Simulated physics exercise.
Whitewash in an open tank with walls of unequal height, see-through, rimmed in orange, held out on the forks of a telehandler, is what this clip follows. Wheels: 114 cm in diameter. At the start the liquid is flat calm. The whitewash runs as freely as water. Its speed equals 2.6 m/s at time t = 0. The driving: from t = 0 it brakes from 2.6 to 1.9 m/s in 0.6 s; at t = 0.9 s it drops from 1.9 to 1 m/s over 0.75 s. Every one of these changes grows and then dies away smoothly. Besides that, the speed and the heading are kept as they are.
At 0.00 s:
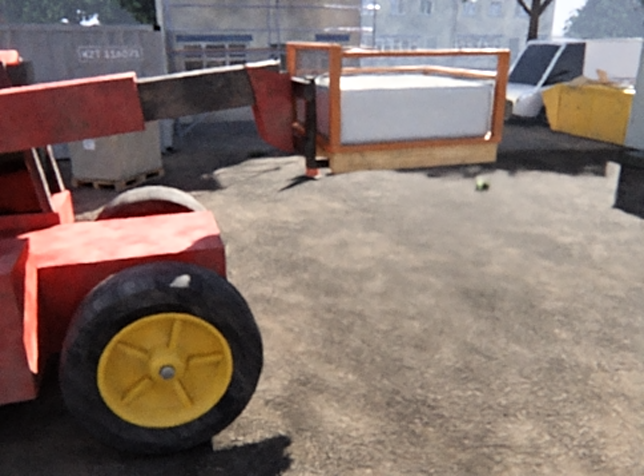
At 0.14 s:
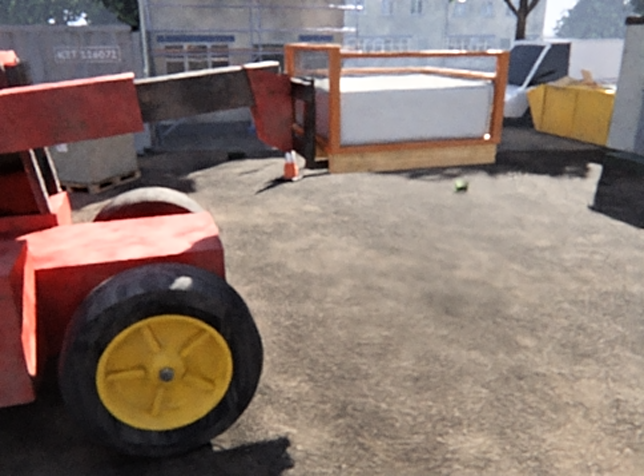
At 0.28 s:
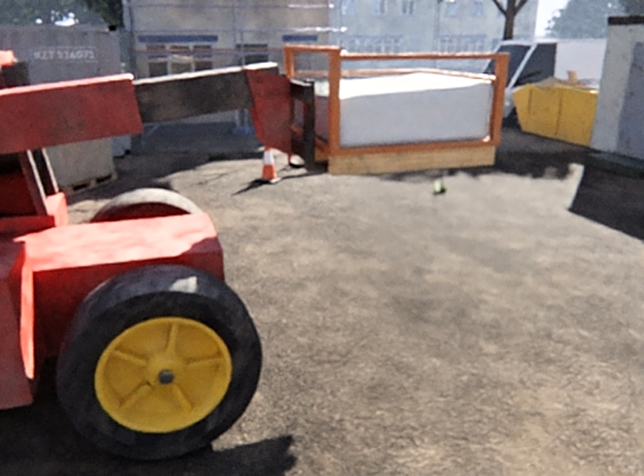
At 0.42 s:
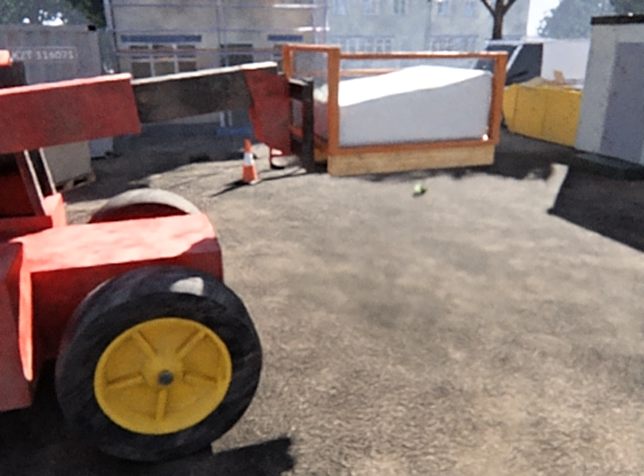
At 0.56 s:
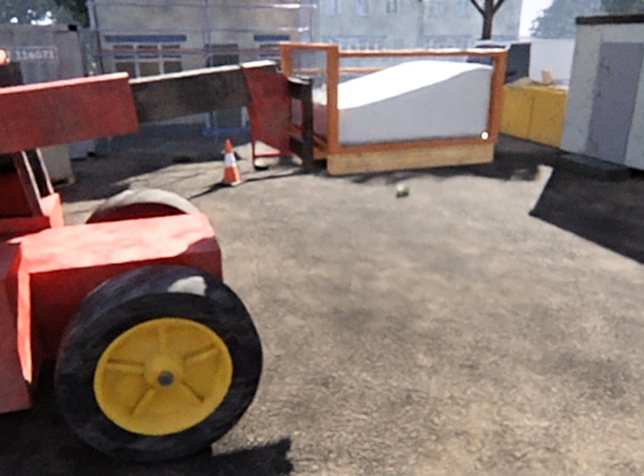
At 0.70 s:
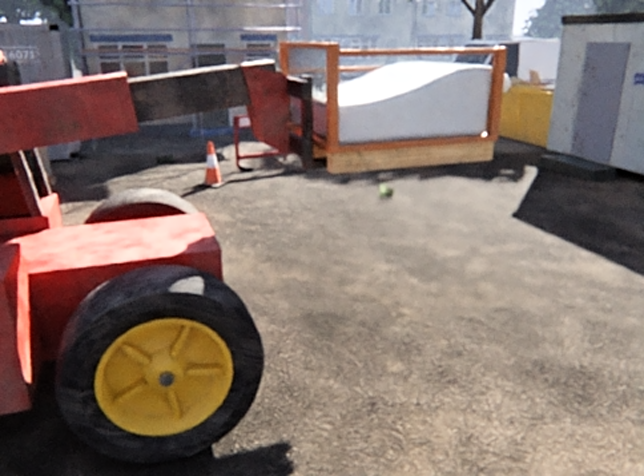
In a sunlit work yard, a red telehandler with yellow wheel hubs carries a see-through, orange-rimmed tank of whitewash, level at first. As the yard slides leftward behind the machine, the liquid climbs toward the right end and sinks at the left, its surface finally bending into a curved slope.
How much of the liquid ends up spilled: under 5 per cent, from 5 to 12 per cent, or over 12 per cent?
From 5 to 12 per cent.
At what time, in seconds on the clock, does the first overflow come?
At roughly 0.8 s.
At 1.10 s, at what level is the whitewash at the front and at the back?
I'd say some 34 centimetres in front and some 40 centimetres behind.
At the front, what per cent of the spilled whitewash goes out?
Close to 80 per cent goes that way.
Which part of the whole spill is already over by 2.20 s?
I'd say some 60 percent by then.
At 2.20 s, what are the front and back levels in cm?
Level: ~ 32 cm in front; 40 cm behind.
By 1.10 s front 33 cm, middle 33 cm, back 41 cm above the floor; the loss stands at 2 per cent, over the front.
By 1.60 s front 44 cm, middle 35 cm, back 27 cm above the floor; the loss stands at 2 per cent, over the front.
By 2.20 s front 32 cm, middle 33 cm, back 39 cm above the floor; the loss stands at 4 per cent, over the front.
By 4.64 s the loss stands at 6 per cent, over the front, 27 of 419 litres.
